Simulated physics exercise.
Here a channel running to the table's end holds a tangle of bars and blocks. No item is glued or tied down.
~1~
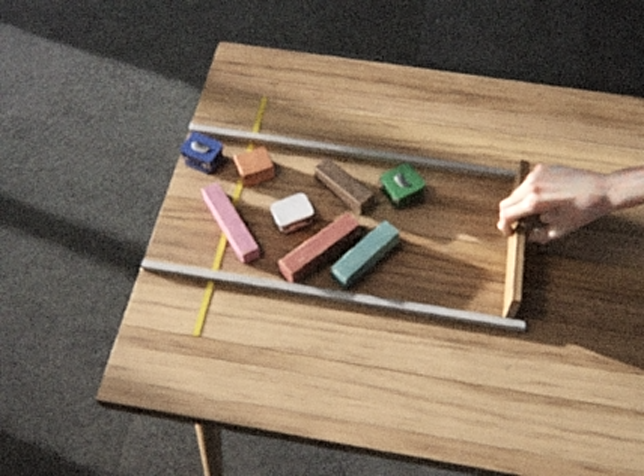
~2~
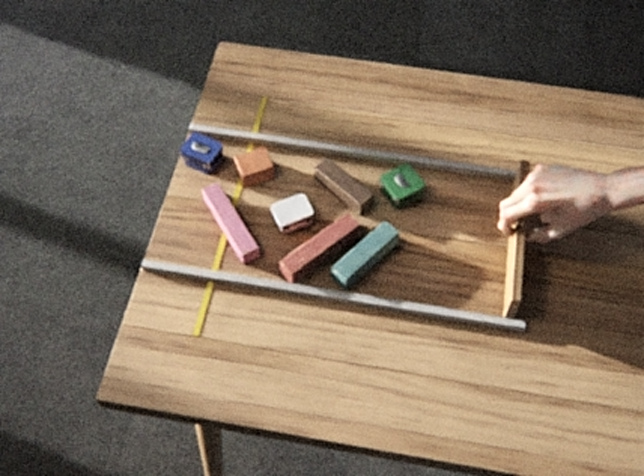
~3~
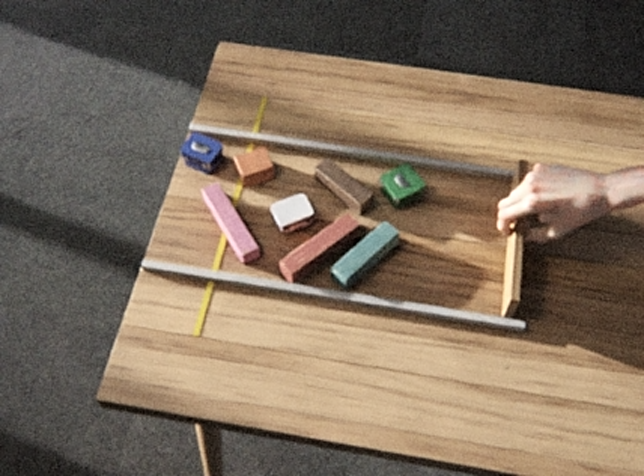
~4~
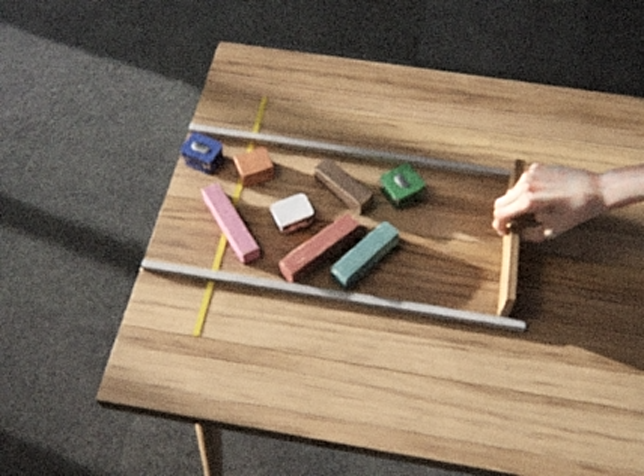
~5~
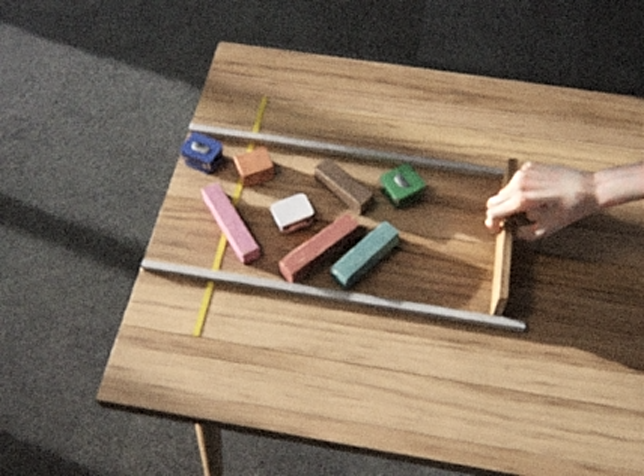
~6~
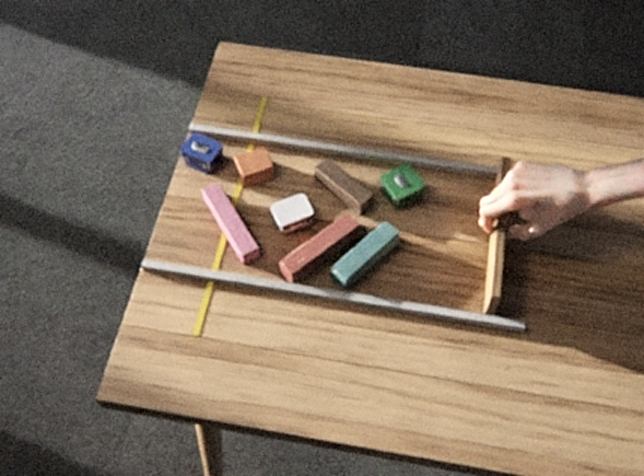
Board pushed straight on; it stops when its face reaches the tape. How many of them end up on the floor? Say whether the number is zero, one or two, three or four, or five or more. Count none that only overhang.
The push clears off a single one or two.
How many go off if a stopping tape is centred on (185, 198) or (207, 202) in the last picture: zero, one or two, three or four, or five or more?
First place: Five or over; second place: Three to four.
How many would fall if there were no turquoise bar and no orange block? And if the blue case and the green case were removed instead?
Going first to second: 1 and 0.
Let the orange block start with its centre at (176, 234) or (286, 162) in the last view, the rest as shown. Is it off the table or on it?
So in the first try it ends up below, and in the second it is not lost.
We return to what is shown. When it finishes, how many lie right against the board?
Count: 3.
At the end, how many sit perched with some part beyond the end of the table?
Looks like 3 of them.
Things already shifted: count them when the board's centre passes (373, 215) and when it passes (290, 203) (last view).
One spot: 4. Other spot: 8.
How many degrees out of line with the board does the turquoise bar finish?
The angle is about 0 degrees.
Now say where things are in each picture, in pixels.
The first frame shows blue case (203, 154); pink bar (231, 222); orange block (255, 167); board (517, 237); tape (234, 206).
The second frame shows pink bar (231, 223); brown bar (343, 186).
The third frame shows orange block (255, 167); turquoise bar (366, 255).
The fourth frame shows blue case (203, 154); board (511, 236).
The fifth frame shows pink bar (231, 223); green case (402, 187).
The sixth frame shows blue case (203, 154); pink bar (231, 223); orange block (255, 167); board (498, 234); tape (234, 206).
Soon after, none off yet; blue case at rest near (203, 154); pink bar at rest near (231, 223); orange block at rest near (255, 167).
In the end, the number that fall off is one or two; gone, blue case.
